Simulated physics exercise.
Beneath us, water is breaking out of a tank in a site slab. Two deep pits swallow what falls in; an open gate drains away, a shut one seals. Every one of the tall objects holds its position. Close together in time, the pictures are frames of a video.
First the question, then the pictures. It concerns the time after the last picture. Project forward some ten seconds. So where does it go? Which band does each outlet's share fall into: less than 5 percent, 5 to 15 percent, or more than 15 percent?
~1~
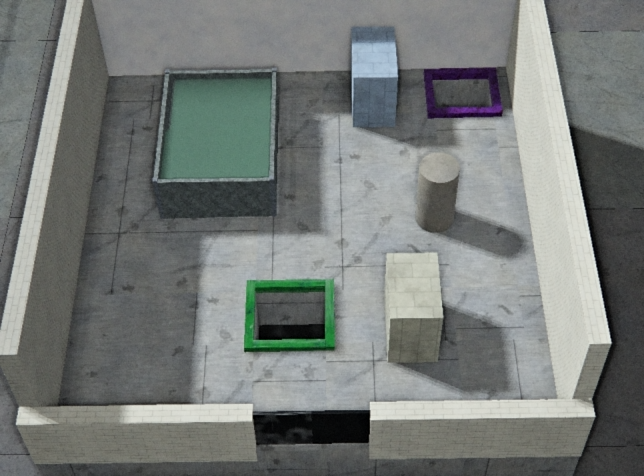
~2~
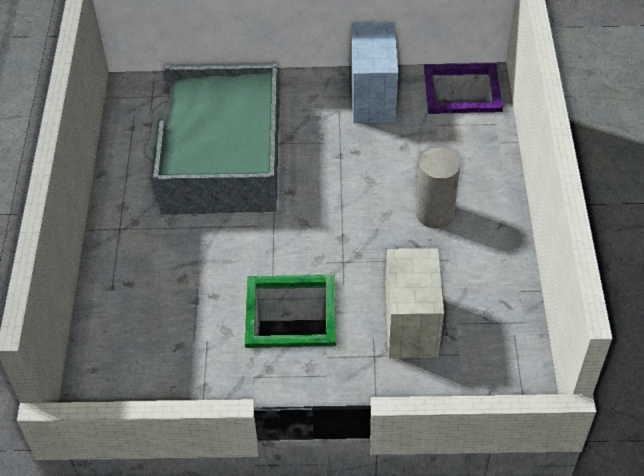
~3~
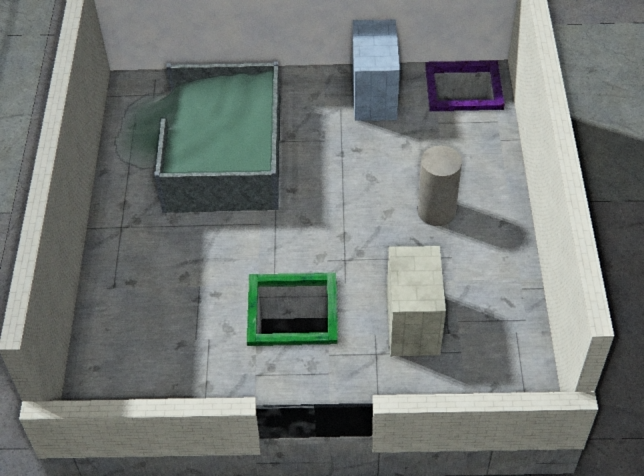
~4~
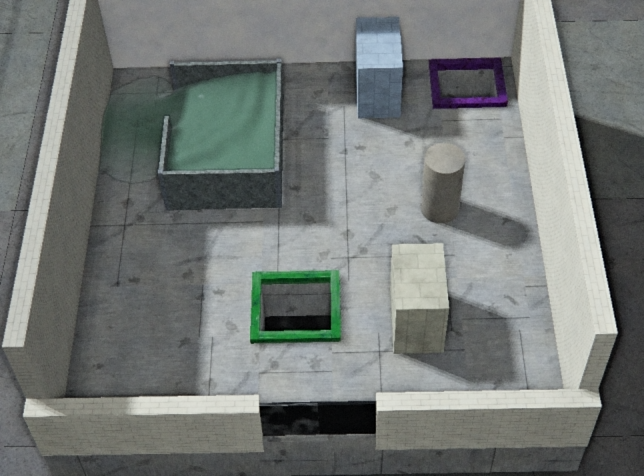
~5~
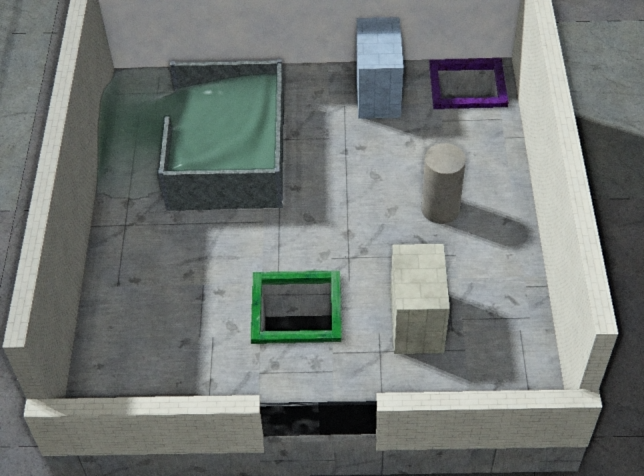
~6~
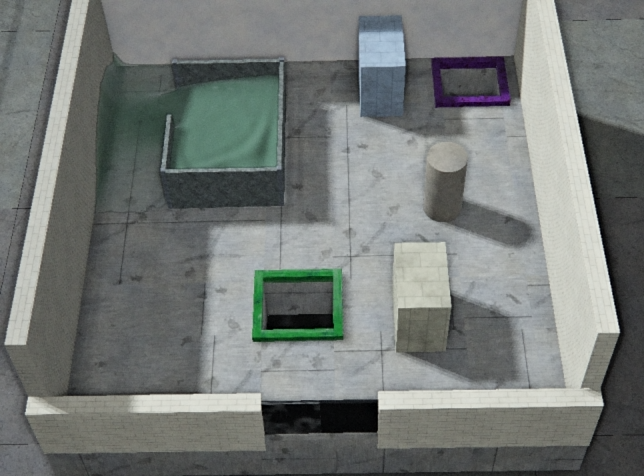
The gate ends up with a tiny portion - beneath five per cent; the green pit ends up with a tiny portion - beneath five per cent; the purple pit ends up with a tiny portion - beneath five per cent.
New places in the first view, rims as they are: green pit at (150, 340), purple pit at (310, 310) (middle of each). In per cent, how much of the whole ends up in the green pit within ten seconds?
The green pit takes 8 per cent.
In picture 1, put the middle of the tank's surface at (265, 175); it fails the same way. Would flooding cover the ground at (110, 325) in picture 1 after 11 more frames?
Looking at that spot, it would be inundated.
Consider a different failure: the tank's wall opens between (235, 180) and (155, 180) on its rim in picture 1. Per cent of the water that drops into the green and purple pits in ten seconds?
Result - green: 6 %; purple: 0 %.
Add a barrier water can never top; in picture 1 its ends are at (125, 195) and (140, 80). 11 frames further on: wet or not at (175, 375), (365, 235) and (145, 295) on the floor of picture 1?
As listed: Awash, no water, flooded.
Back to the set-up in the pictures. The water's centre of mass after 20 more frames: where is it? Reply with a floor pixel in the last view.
Centre: Close to (204, 171).
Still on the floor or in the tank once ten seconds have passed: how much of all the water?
Estimate: Some 100 %.
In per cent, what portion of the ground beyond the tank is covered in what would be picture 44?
That works out to some 80 in a hundred.
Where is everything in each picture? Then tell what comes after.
Still water in the water tank at (218, 127), in the first picture.
The front is at (157, 158), out from the gap at (171, 121), in the second picture.
The front is at (126, 157), out from the gap at (173, 120), in the third picture.
Water pours out at (176, 118) and has run to (100, 165), in the fourth picture.
The front is at (98, 187), out from the gap at (177, 118), in the fifth picture.
Water pours out at (179, 116) and has run to (96, 207), in the sixth picture.
A moment on, water covers 15 % of the floor; the gate 0 %, the green pit 0 %, the purple pit 0 %.
Next, water covers 30 % of the floor; the gate 0 %, the green pit 0 %, the purple pit 0 %.
Then, water covers 50 % of the floor; the gate 0 %, the green pit 0 %, the purple pit 0 %.
Later, water covers 80 % of the floor; the gate 0 %, the green pit 0 %, the purple pit 1 %.
In the end, water covers 90 % of the floor; the gate 0 %, the green pit 0 %, the purple pit 1 %.
